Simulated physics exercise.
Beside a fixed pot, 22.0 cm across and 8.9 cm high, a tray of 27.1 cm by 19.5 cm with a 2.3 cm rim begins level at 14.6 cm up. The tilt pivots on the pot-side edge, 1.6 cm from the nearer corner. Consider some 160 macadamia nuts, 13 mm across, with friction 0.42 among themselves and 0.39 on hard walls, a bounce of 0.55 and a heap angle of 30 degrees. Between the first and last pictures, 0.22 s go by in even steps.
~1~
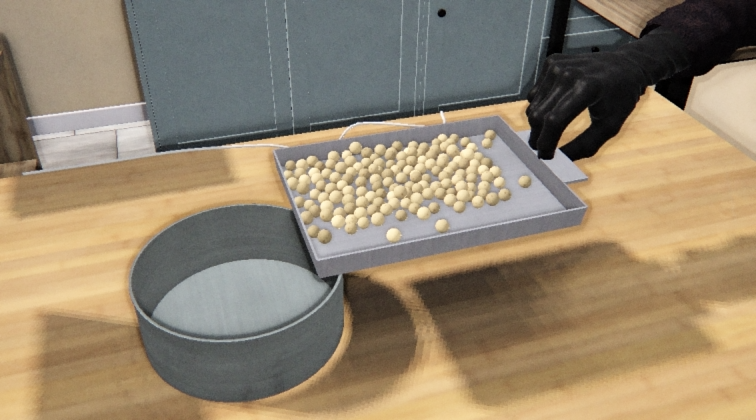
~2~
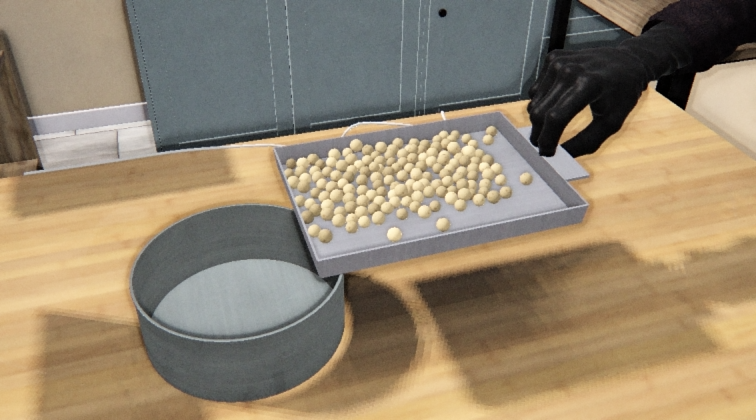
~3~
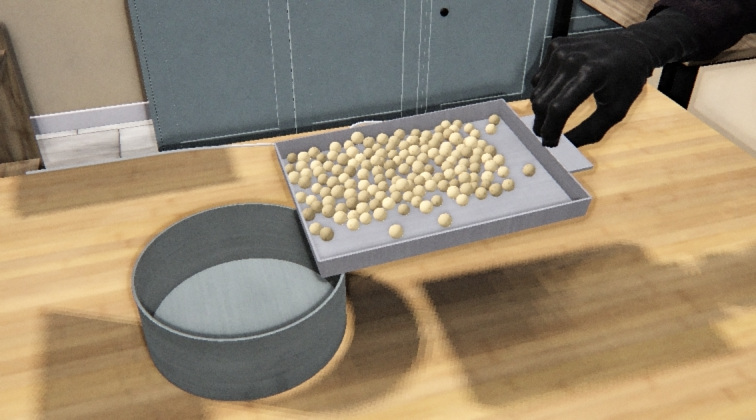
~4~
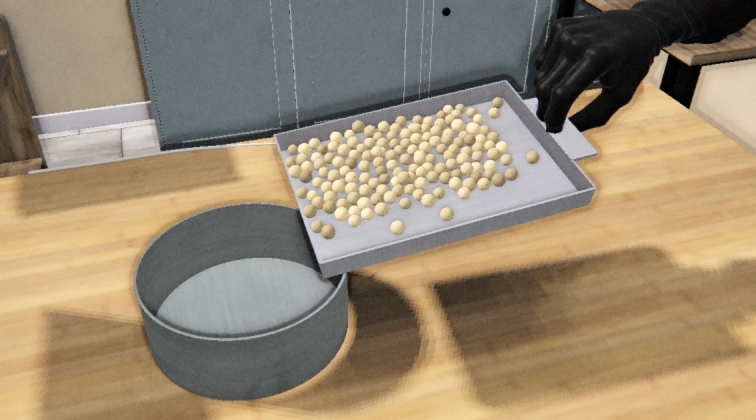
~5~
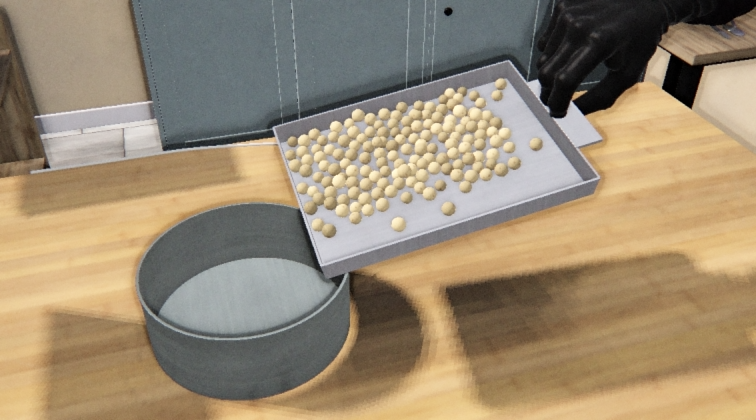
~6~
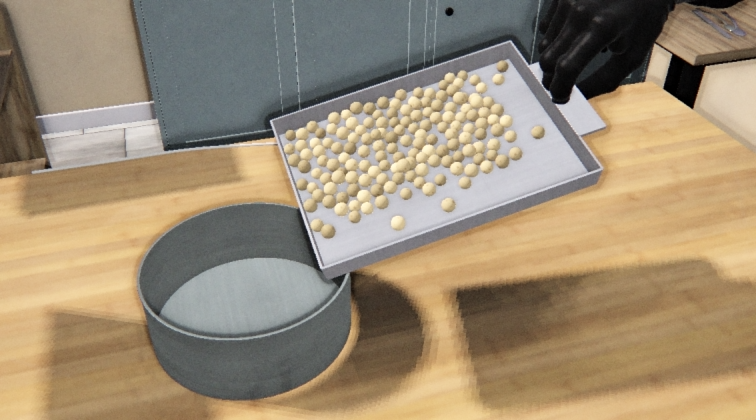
Tray of round beige pieces slowly tilting up on its right side beside a round grey pot, a black-gloved hand at its handle.
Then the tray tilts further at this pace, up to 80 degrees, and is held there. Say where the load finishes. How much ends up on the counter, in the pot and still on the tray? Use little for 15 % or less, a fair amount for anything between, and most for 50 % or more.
Tray - a fair amount; counter - most; pot - little.
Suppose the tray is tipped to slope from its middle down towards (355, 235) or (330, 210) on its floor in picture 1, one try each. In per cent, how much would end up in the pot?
I'd put it at about 35 per cent for the first tilt and about 55 per cent for the second.
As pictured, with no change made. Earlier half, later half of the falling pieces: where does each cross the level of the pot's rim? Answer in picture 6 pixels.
Around (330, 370), then (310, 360).
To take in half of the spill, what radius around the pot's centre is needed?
Distance: Roughly 22 cm.
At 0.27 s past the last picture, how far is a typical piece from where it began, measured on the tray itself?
About 6 cm.
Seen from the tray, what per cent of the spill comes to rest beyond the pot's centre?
About 50 per cent.
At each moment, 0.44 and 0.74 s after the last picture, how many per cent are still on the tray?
About 100, 85.
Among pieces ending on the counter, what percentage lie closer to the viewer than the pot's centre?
Roughly 100 per cent.
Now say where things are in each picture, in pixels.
The first frame shows tray tilt 0 degrees, front corners at (319, 258) and (584, 206); middle of the pieces at (402, 178); pot at (238, 264).
The second frame shows tray tilt 1 degrees, front corners at (320, 258) and (585, 204); middle of the pieces at (403, 176).
The third frame shows tray tilt 4 degrees, front corners at (321, 259) and (588, 197), lowest corner left front; middle of the pieces at (404, 169).
The fourth frame shows tray tilt 9 degrees, front corners at (322, 261) and (592, 187), lowest corner left front; middle of the pieces at (406, 160).
The fifth frame shows tray tilt 14 degrees, front corners at (323, 263) and (596, 177), lowest corner left front; middle of the pieces at (407, 150).
The sixth frame shows tray tilt 19 degrees, front corners at (323, 266) and (599, 168), lowest corner left front; middle of the pieces at (406, 141); pot at (246, 263).
Then, 0.27 s after the last picture, tilt 50 degrees; the tray holds 100 %, the pot 0 %.
Then, 0.44 s after the last picture, tilt 70 degrees; the tray holds 100 %, the pot 0 %.
Then, 0.74 s after the last picture, tilt 80 degrees; the tray holds 85 %, the pot 0 %.
In the end, tray 25 %, counter 75 %, pot 0 %.
